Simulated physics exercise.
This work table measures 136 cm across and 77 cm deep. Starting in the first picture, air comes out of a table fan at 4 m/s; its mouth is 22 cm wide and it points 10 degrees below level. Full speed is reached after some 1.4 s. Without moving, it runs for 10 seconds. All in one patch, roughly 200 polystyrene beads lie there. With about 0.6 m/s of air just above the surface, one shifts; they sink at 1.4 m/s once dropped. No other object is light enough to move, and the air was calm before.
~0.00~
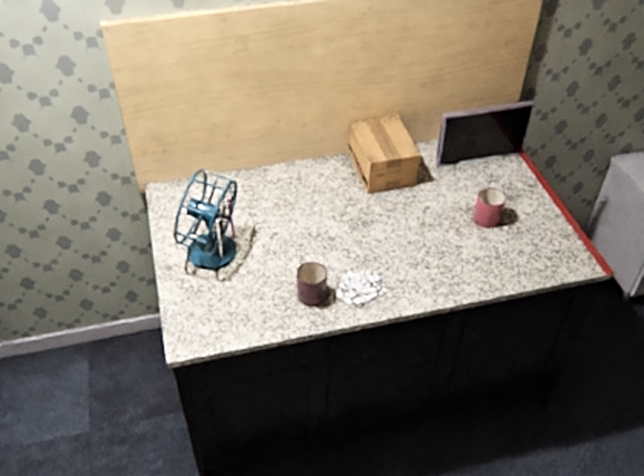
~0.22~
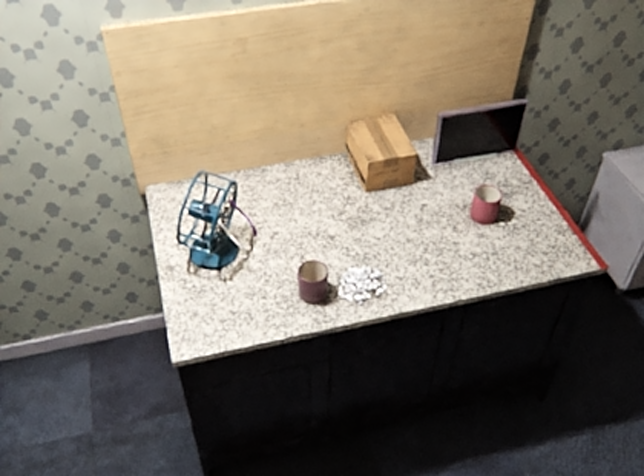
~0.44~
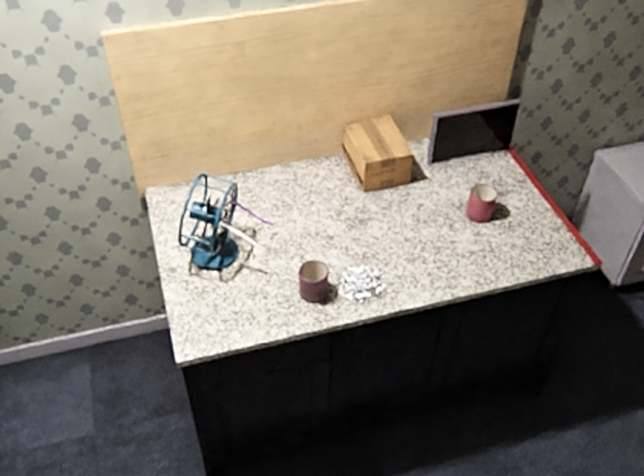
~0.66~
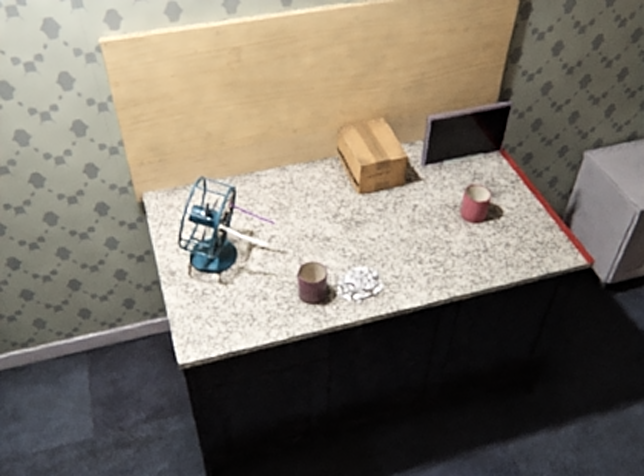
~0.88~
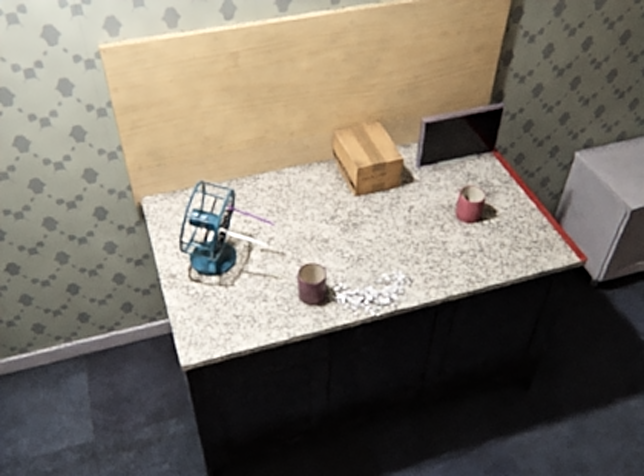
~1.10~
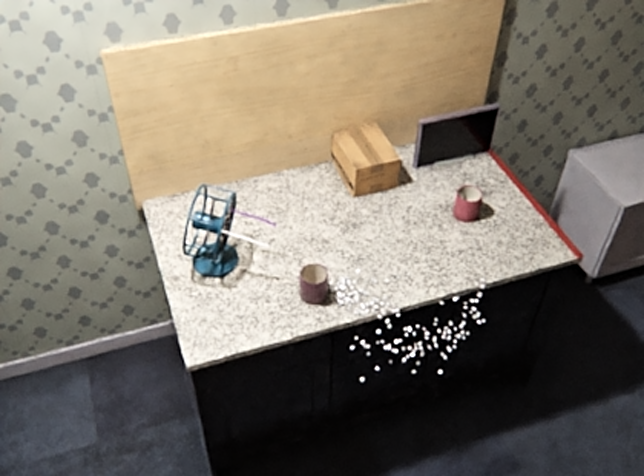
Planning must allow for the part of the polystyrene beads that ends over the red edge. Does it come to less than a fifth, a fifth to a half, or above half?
Looks like fewer than one in five will finish beyond that edge.
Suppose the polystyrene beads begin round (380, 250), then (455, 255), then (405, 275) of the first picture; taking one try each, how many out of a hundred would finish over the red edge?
Results, one try each: 80 %, 90 %, 15 %.
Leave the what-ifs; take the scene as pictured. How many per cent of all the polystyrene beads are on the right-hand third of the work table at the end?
It comes out near 0 in a hundred.
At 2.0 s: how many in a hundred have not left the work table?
Around 1 in a hundred are still there.
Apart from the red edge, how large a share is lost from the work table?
That works out to near 100 per cent.
After 2.0 s, 8 % are on the move or not yet settled, 2 % are over the red edge.
After 3.2 s, 0 % are on the move or not yet settled, 2 % are over the red edge.
After 5.5 s, 0 % are on the move or not yet settled, 2 % are over the red edge.
After 10.0 s, at the end, 2 % are over the red edge.
